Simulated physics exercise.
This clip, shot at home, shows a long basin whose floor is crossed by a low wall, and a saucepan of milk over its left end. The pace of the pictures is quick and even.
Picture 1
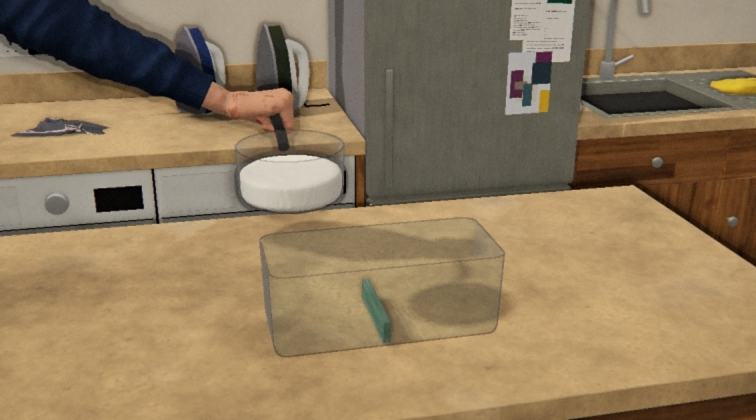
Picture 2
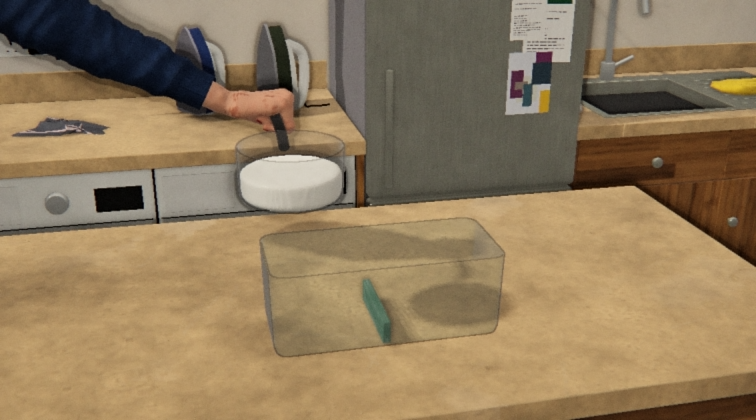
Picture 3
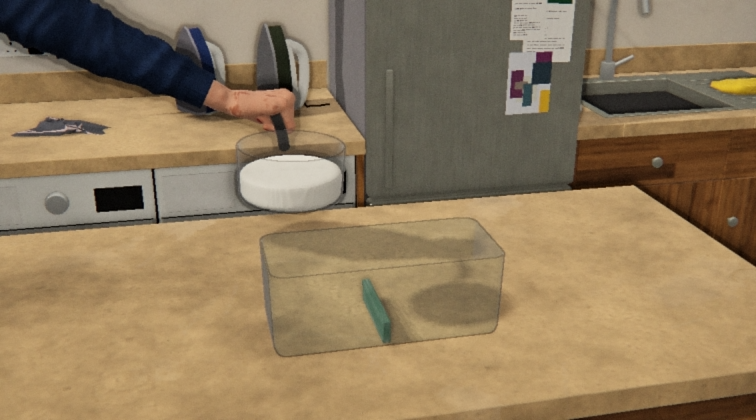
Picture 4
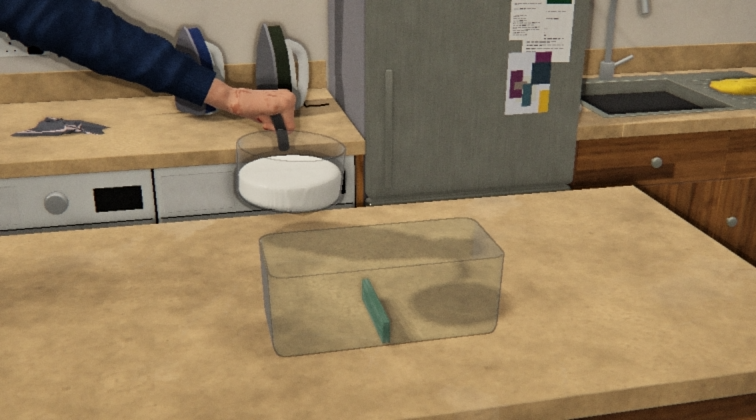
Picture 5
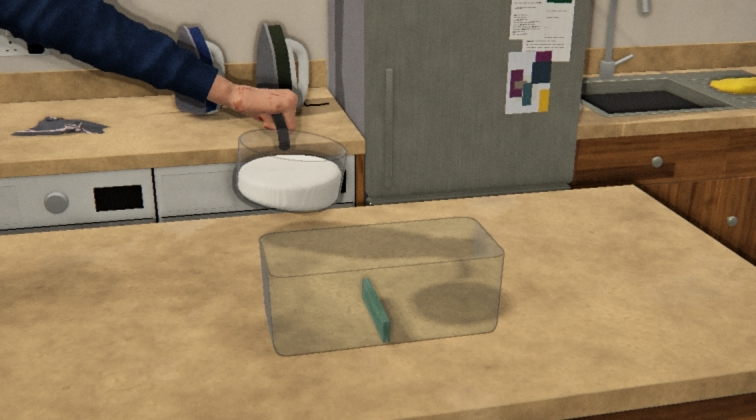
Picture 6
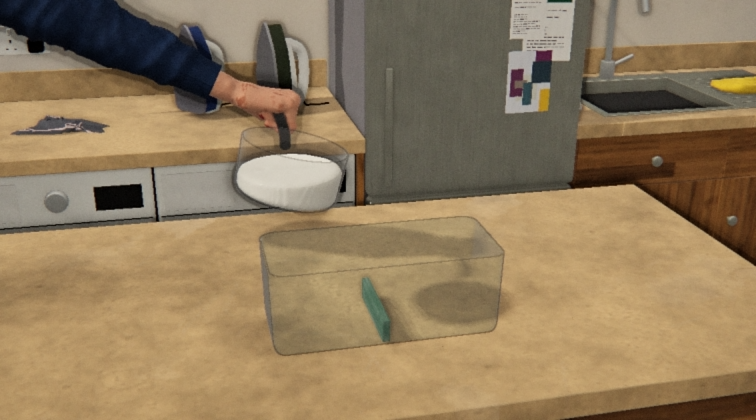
A hand in a dark blue sleeve held a clear saucepan of milk above the left end of a long see-through basin with a low green wall inside, then slowly tilted it slightly to the right.
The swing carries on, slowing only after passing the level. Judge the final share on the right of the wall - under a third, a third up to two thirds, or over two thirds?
Midrange share.
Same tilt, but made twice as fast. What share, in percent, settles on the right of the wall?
Roughly 40 in a hundred.
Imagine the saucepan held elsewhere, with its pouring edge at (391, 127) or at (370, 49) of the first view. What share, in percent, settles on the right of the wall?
First about 90, then 90 per cent.
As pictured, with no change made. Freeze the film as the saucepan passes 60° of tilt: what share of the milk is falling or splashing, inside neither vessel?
Share in flight: Approx. 20 %.
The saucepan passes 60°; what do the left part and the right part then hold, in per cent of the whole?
Left part 5 %; right part 0 %.
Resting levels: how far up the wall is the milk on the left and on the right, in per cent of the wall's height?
Left 30 %, right 40 %.
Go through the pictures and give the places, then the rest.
In the first picture, tilt 0°; pouring edge (343, 143); surface from (240, 173) to (340, 166); the long basin's rim runs from (264, 257) to (490, 237); the wall's top is at (376, 300).
In the second picture, tilt 1°; pouring edge (343, 144); surface from (240, 173) to (340, 167).
In the third picture, tilt 2°; pouring edge (344, 145); surface from (240, 173) to (340, 166).
In the fourth picture, tilt 5°; pouring edge (344, 147); surface from (239, 173) to (339, 167).
In the fifth picture, tilt 9°; pouring edge (345, 150); surface from (239, 172) to (340, 167).
In the sixth picture, tilt 13°; pouring edge (347, 154); surface from (238, 172) to (341, 166).
A moment on, the saucepan is tipped part way and 76 per cent is still to pour, 3 is left of the wall and 1 right of it.
Next, the saucepan is tipped on its side and 23 per cent is still to pour, 16 is left of the wall and 47 right of it.
Then the saucepan is tipped on its side and 4 per cent is still to pour, 39 is left of the wall and 54 right of it.
Later the saucepan is tipped on its side and 1 per cent is still to pour, 43 is left of the wall and 55 right of it.
Finally, 44 per cent lies left of the wall, 55 right of it and 1 outside.
